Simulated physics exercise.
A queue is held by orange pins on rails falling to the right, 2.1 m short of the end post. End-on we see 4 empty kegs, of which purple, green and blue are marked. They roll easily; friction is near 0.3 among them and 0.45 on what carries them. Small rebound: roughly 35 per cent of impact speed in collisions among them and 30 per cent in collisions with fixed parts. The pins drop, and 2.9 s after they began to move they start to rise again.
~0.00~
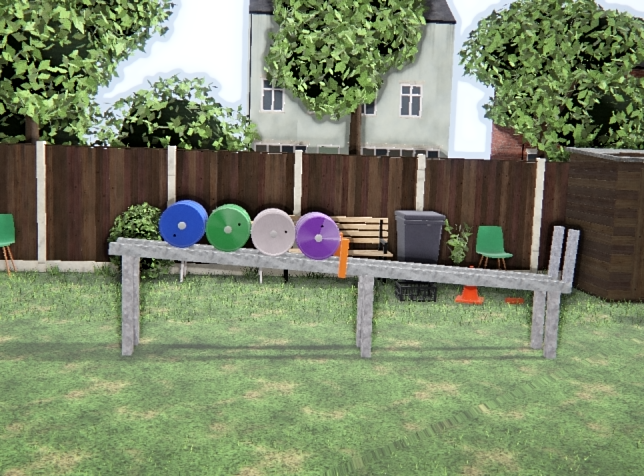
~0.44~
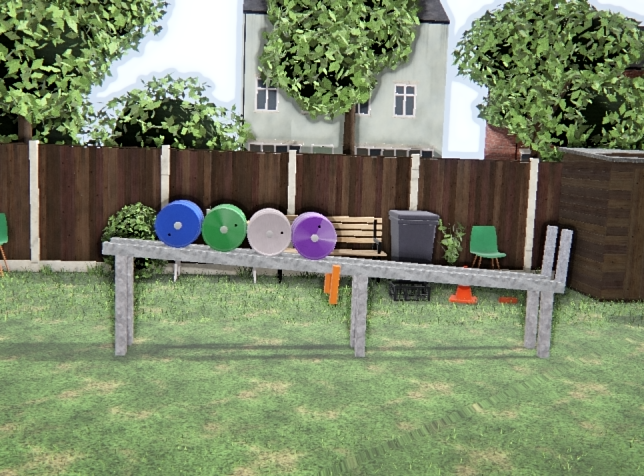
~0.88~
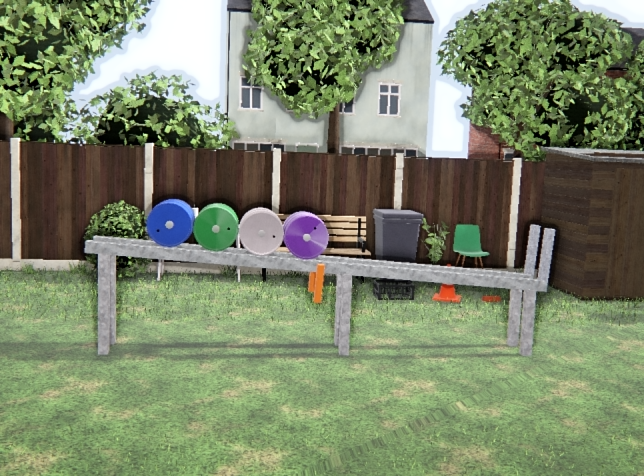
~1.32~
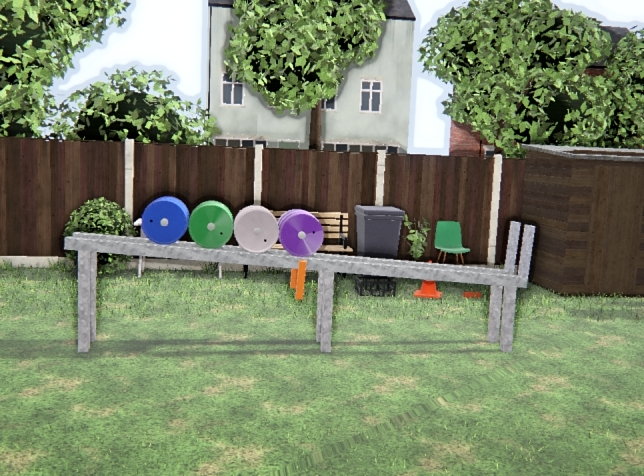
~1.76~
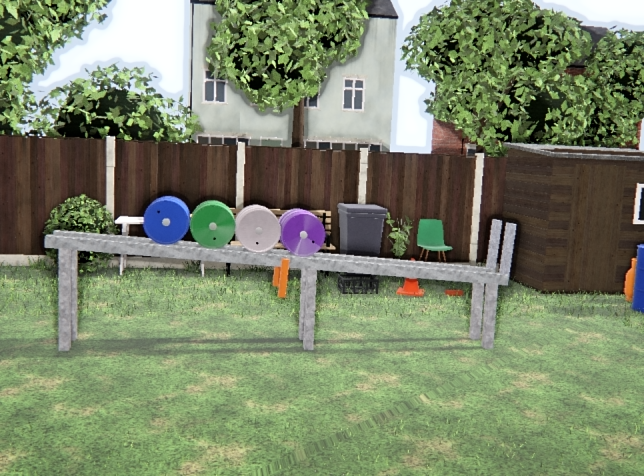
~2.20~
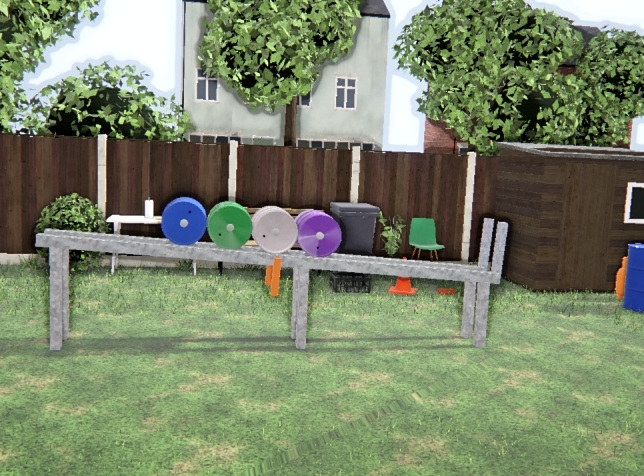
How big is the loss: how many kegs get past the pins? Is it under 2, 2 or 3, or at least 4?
It is 2 or 3; here the count comes to 3.
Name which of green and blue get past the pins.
Result: Green breaks loose; blue is restrained.
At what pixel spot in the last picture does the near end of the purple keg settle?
Rest position in the last view: About (479, 251).
By 2.5 s, purple is on the rails, 55 cm below the pins, rolling right; green is on the rails, 25 cm above the pins, rolling right; blue is on the rails, 65 cm above the pins, rolling right; 2 below the pins.
By 2.7 s, purple is on the rails, 70 cm below the pins, rolling right; green is on the rails, 15 cm above the pins, rolling right; blue is on the rails, 55 cm above the pins, rolling right; 2 below the pins.
By 3.0 s, purple is on the rails, 90 cm below the pins, rolling right; green is on the rails, 10 cm below the pins, rolling right; blue is on the rails, 30 cm above the pins, rolling right; 3 below the pins.
Finally (4.8 s), purple is on the rails, 190 cm below the pins; green is on the rails, 110 cm below the pins; blue is on the rails, 25 cm above the pins; 3 below the pins.
